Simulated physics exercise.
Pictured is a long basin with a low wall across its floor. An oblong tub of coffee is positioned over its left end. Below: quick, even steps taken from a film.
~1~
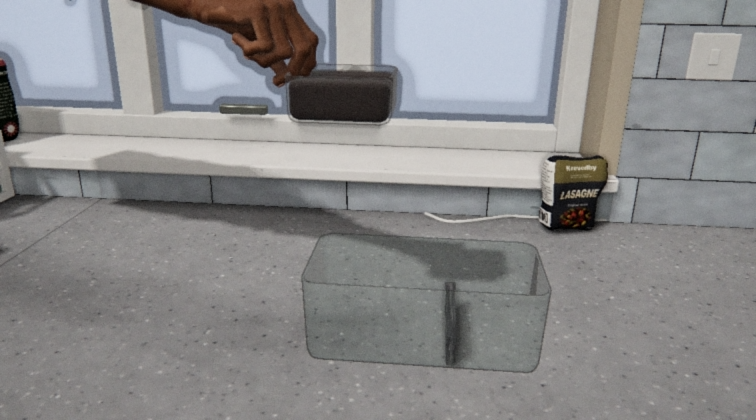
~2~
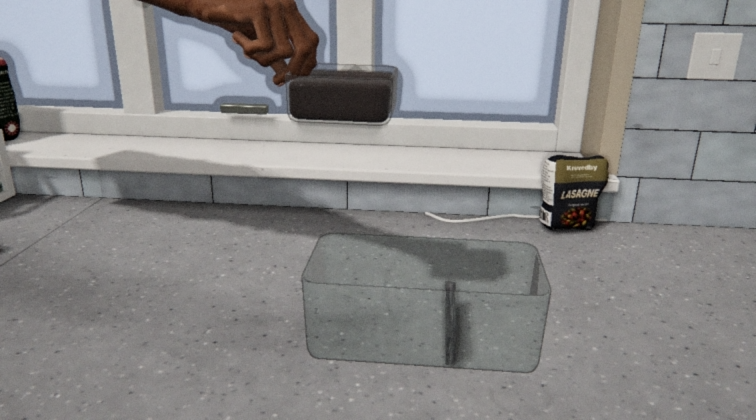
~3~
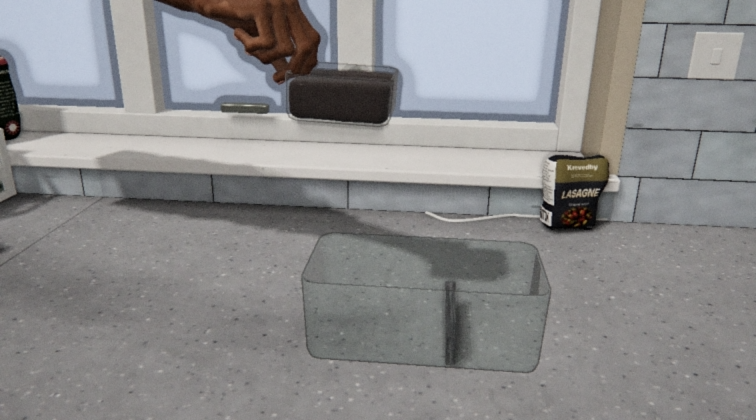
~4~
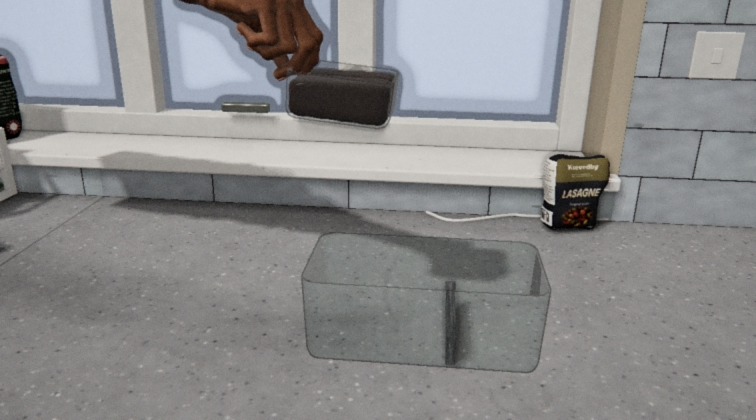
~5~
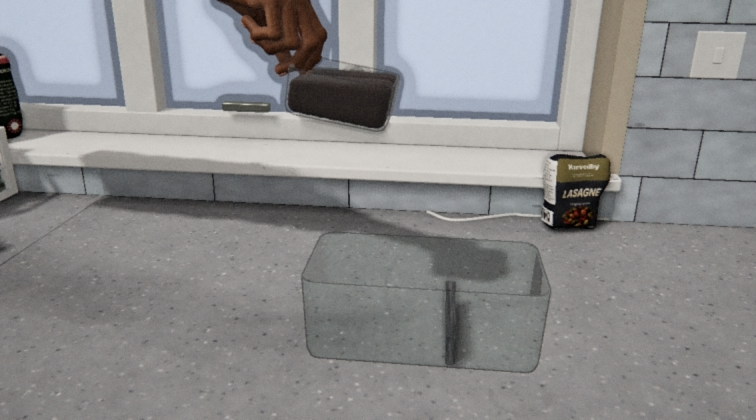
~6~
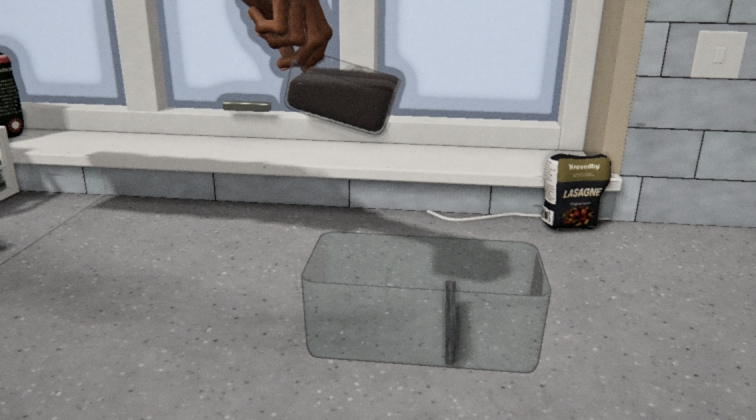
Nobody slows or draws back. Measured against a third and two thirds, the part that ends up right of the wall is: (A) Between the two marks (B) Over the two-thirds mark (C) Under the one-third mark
Between the two marks (A).
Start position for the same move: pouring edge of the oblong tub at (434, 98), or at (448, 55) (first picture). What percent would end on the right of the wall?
75 % and 70 %.
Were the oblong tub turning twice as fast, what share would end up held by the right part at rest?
About 30 per cent.
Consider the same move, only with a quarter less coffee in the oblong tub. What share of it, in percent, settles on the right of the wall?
Roughly 30 in a hundred.
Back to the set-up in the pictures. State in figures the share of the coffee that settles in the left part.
About 45 percent.
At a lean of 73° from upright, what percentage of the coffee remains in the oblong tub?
Remaining fraction: Approx. 25 %.
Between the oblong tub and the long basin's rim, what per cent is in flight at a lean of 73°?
Estimated: 50 per cent or thereabouts.
A moment on, the tilt is 73° and 26 per cent is still to pour, 8 is left of the wall and 14 right of it.
Next, the tilt is 107° and 3 per cent is still to pour, 32 is left of the wall and 54 right of it.
Then the tilt is 113° and 0 per cent is still to pour, 43 is left of the wall and 55 right of it.
Later the tilt is 113° and 0 per cent is still to pour, 43 is left of the wall and 55 right of it.
At rest 43 per cent lies left of the wall, 55 right of it and 2 outside.
